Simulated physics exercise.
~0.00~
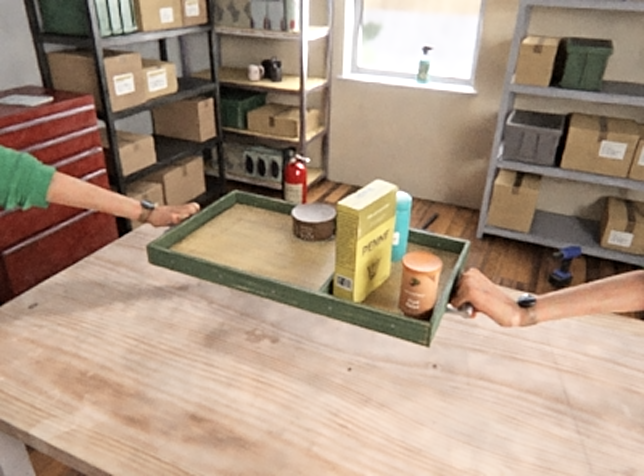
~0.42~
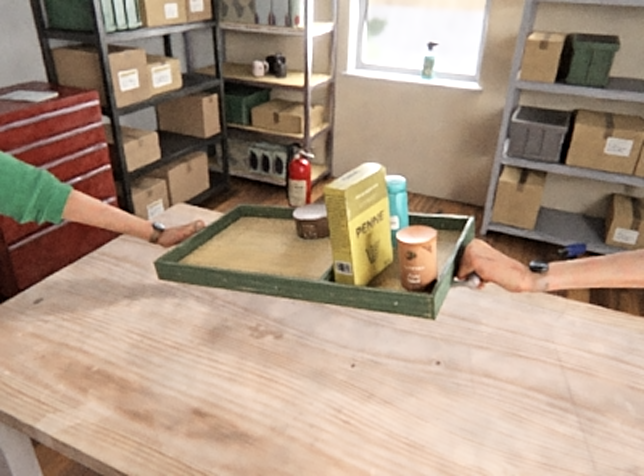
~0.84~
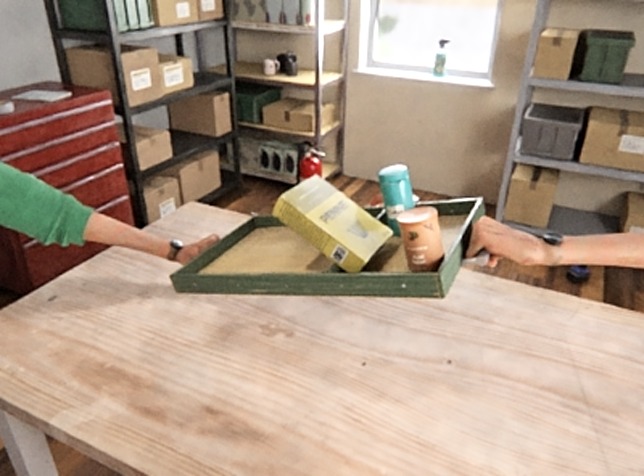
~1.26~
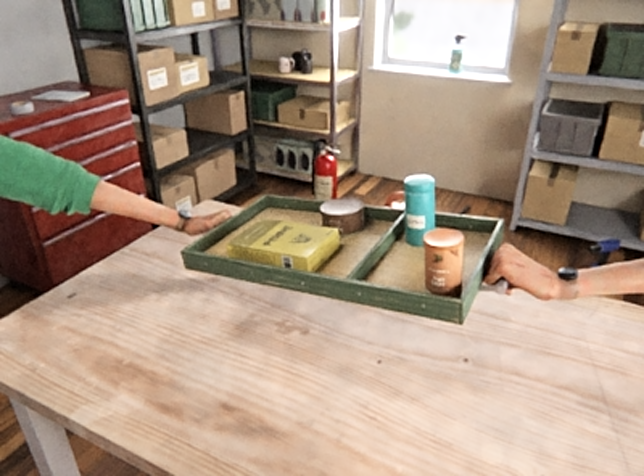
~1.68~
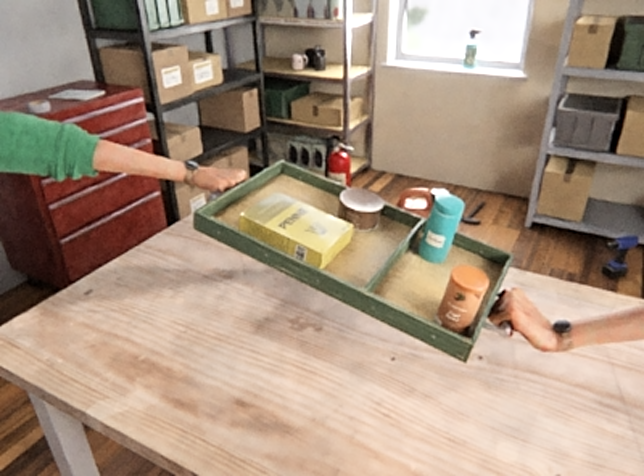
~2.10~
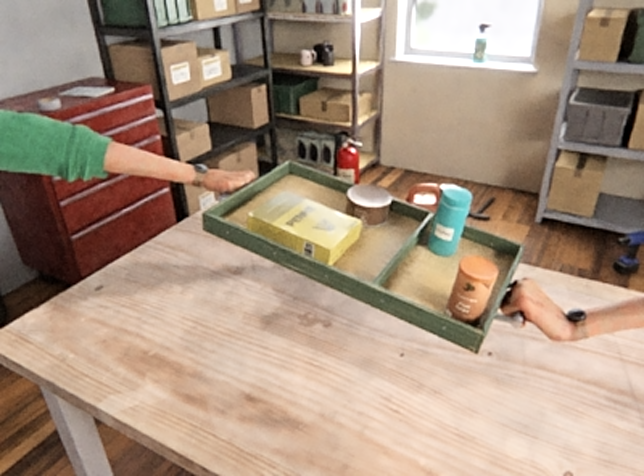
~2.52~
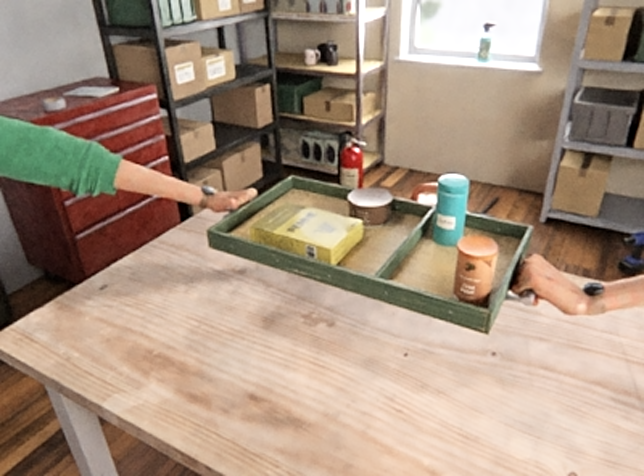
The clip shows two hands holding a green-rimmed tray above a wooden table, tilting it left side down so the upright yellow packet topples onto its side, then right side down and back to level, with the turquoise jar, orange tin and brown tub still upright.
